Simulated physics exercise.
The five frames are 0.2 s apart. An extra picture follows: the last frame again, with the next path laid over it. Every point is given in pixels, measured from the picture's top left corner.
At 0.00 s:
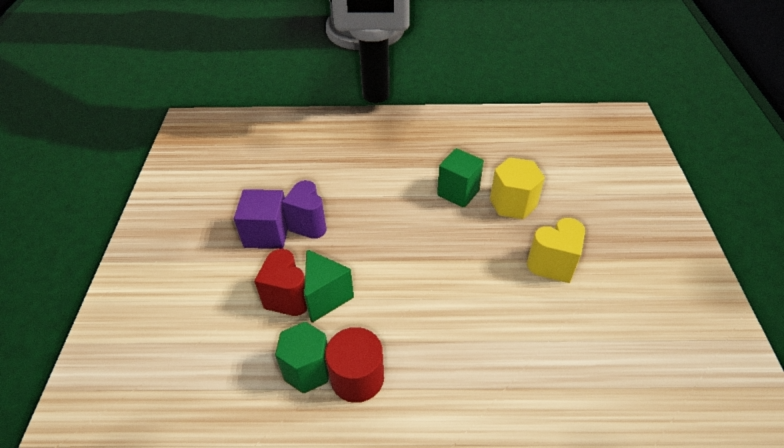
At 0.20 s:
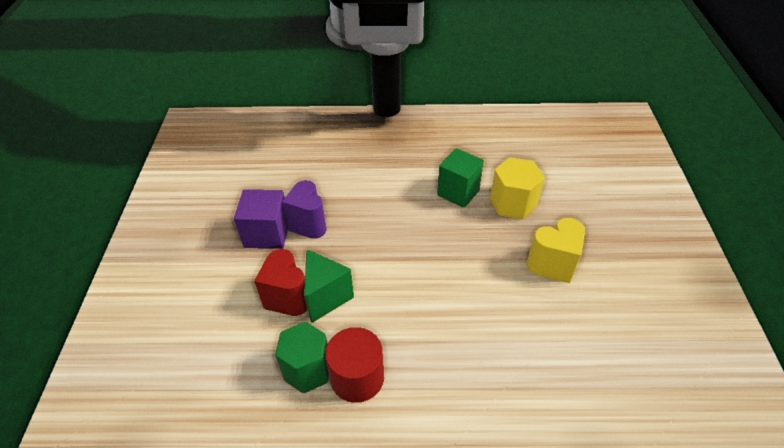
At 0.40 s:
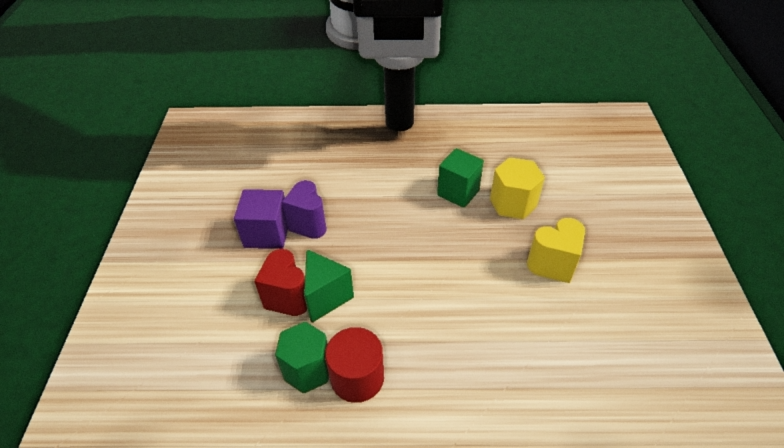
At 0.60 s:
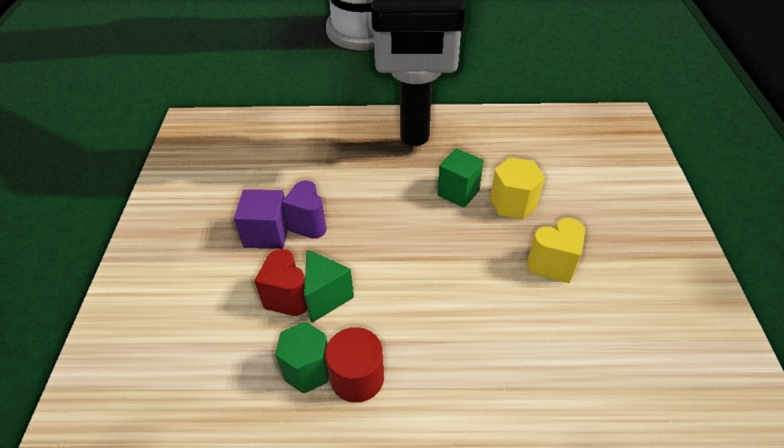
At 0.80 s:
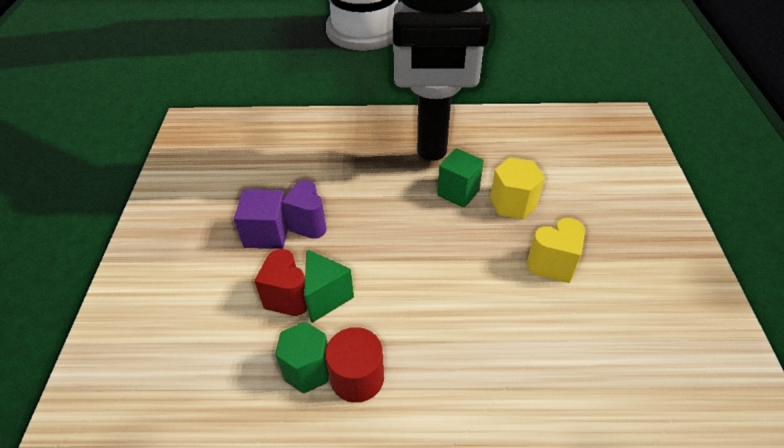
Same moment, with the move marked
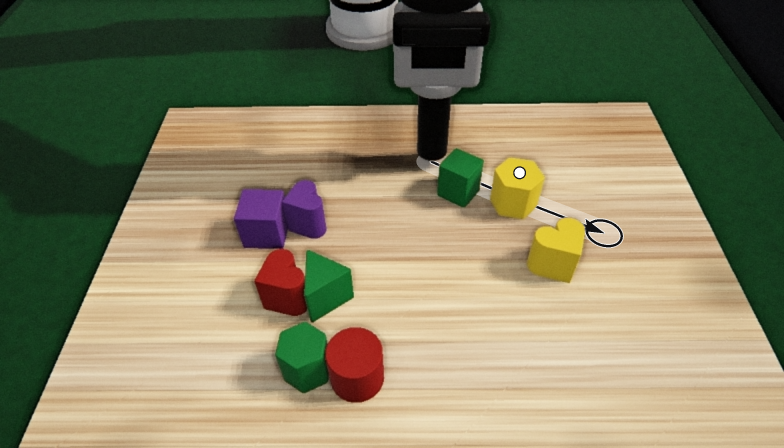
At the start, a black stick on a robot arm hangs at the far edge of a wooden board holding purple, red, green and yellow blocks. The stick moves steadily forward and to the right over the board, drawing close to the green block beside the yellow hexagon, while every block stays still.
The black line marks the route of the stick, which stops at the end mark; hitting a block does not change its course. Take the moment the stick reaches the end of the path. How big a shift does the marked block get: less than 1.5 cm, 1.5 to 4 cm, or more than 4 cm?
The shift is above 4 cm.
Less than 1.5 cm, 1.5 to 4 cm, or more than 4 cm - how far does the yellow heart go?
The best fit is under 1.5 cm.
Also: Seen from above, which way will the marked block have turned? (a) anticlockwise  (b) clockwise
b (clockwise)
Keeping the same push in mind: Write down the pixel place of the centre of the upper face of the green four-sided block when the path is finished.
Around (478, 179).
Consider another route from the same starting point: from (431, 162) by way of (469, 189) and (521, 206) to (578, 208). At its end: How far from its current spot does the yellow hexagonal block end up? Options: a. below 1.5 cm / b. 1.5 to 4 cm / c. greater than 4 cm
Choice c: Greater than 4 cm.
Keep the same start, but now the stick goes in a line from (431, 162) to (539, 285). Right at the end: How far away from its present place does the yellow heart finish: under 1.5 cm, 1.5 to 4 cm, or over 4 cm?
Movement: 1.5 to 4 cm.
Drawn move, straight from (431, 162) to (604, 233); the dot is on the yellow hexagonal block.
The first path, step by step. One third of the way, stick (485, 175); green four-sided block (476, 177), turned 65° clockwise.
Two thirds of the way, stick (544, 198); green four-sided block (478, 179), turned 80° clockwise; yellow hexagonal block (578, 203), turned 25° clockwise; yellow heart (566, 238), turned 15° clockwise.
At the end, stick (608, 223); green four-sided block (478, 179), turned 80° clockwise; yellow hexagonal block (630, 237), turned 75° clockwise; yellow heart (568, 241), turned 25° clockwise.
